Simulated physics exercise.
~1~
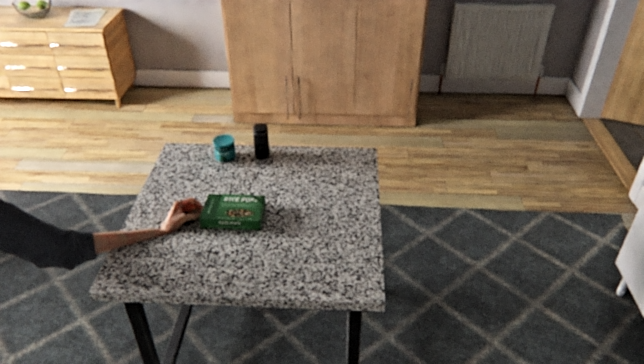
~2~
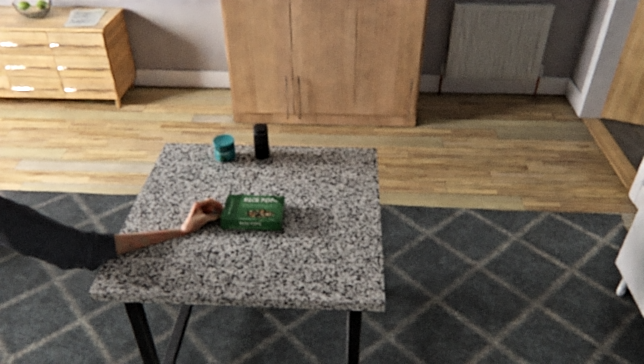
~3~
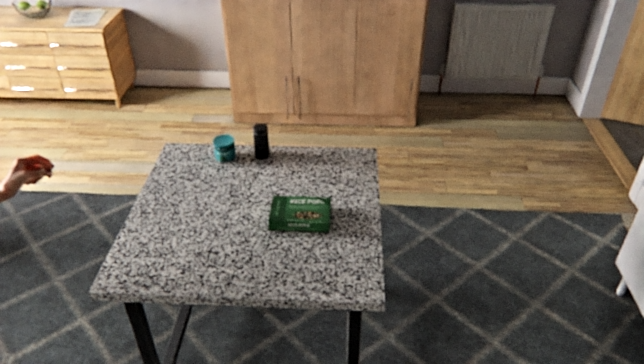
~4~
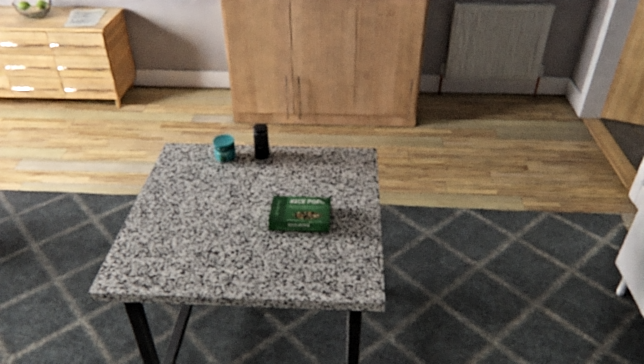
In the video, a hand pushes a green packet to the right across a speckled table top, past a turquoise tin and a black jar that stay put. The hand lets go and withdraws to the left, and the packet ends at rest on the table.
